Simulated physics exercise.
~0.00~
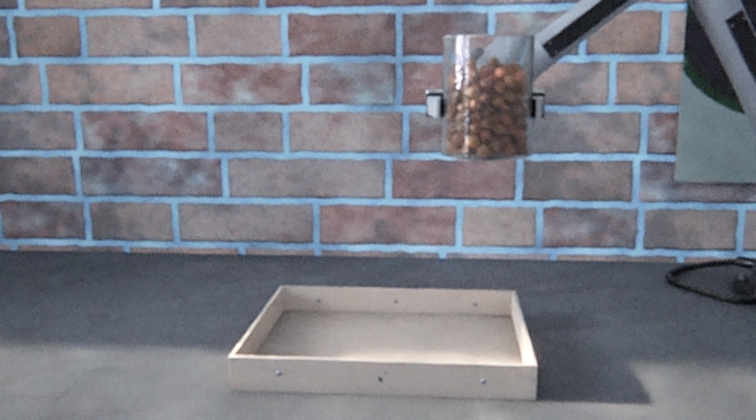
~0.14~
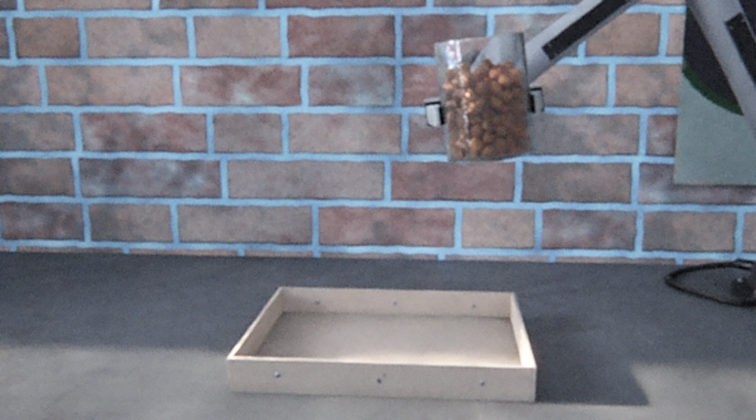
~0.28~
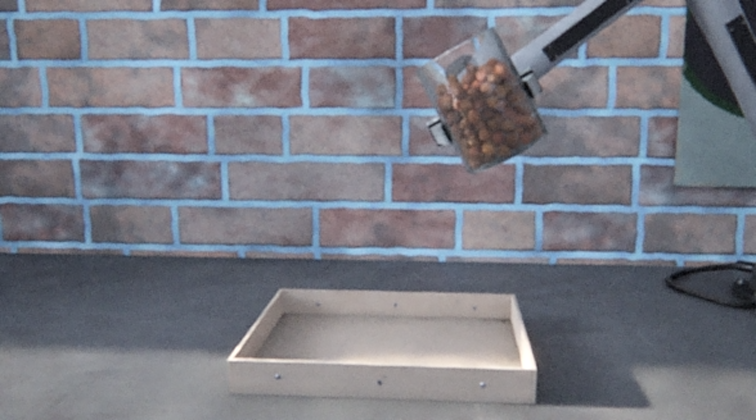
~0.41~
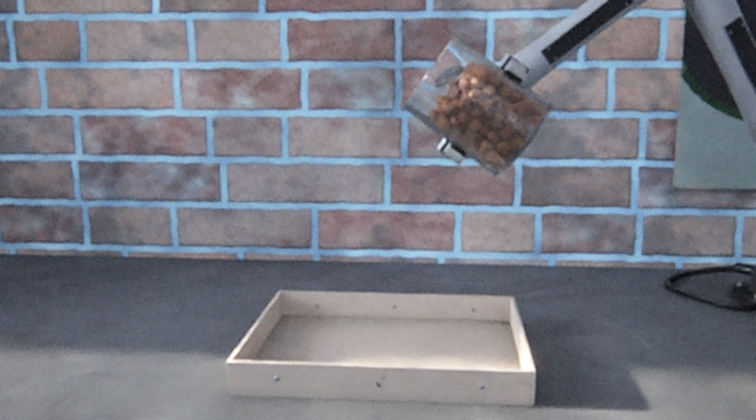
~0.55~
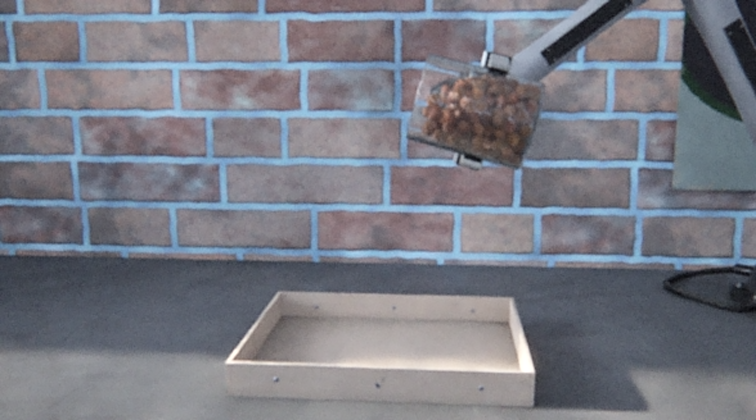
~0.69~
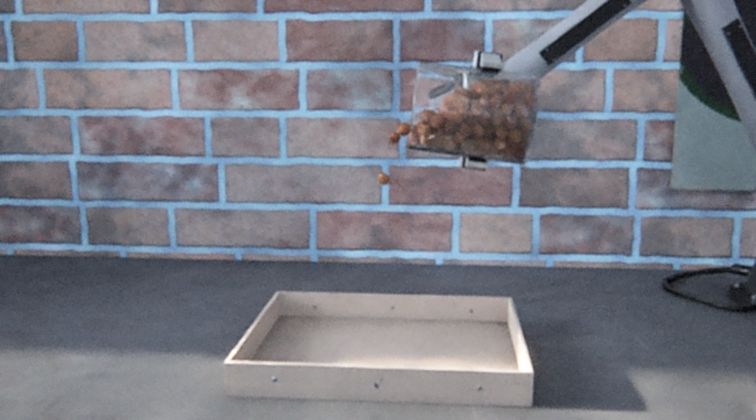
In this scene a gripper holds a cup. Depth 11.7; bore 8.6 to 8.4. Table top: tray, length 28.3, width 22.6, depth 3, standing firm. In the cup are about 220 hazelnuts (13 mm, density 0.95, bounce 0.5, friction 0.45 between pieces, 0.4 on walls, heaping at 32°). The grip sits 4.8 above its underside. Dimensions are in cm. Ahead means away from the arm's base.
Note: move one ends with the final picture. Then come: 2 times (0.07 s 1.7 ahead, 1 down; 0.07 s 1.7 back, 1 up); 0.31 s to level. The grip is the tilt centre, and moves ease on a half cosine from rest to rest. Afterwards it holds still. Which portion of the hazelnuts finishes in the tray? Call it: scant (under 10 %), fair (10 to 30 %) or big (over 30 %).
Fair; 10 to 30 %.
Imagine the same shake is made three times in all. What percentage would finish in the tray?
Estimate: Around 20 %.
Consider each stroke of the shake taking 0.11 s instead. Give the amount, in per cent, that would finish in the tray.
In that case it would be near 15 percent.
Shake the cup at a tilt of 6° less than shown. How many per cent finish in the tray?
Estimate: Close to 10 in a hundred.
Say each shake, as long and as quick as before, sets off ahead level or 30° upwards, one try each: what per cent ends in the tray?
35 and 35 %.
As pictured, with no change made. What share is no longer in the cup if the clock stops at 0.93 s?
Roughly 10 percent up to then.
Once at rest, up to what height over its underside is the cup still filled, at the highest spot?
About 8.5 cm.
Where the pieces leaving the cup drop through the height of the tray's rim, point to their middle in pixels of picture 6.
Check roughly (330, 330) in the last picture.
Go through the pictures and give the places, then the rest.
The first frame shows the cup middle at (487, 98), level; upper third of the load around (487, 85), from x 450 to 525, top at y 70; 219 in the cup.
The second frame shows the cup middle at (485, 100), tilted 8° forward; upper third of the load around (488, 89), from x 450 to 525, top at y 70.
The third frame shows the cup middle at (482, 103), tilted 29° forward; upper third of the load around (486, 92), from x 445 to 535, top at y 65.
The fourth frame shows the cup middle at (478, 108), tilted 54° forward; upper third of the load around (485, 95), from x 435 to 540, top at y 70.
The fifth frame shows the cup middle at (475, 112), tilted 75° forward; upper third of the load around (492, 97), from x 430 to 535, top at y 80.
The sixth frame shows the cup middle at (474, 113), tilted 83° forward; upper third of the load around (497, 101), from x 385 to 530, top at y 85; 218 in the cup, 1 in flight or on a rim.
After 0.93 s, tilted 83° forward, highest piece 28 above the table; 201 in the cup, 3 in the tray, 15 in flight or on a rim.
After 1.16 s, tilted 26° forward, highest piece 32 above the table; 182 in the cup, 29 in the tray, 8 in flight or on a rim.
After 1.48 s, level, highest piece 30 above the table; 182 in the cup, 36 in the tray, 1 on the table or floor.
After 2.53 s, level, highest piece 30 above the table; 182 in the cup, 36 in the tray, 1 on the table or floor.
In the end, 182 in the cup, 36 in the tray, 1 on the table or floor. That is 16 % in the tray.
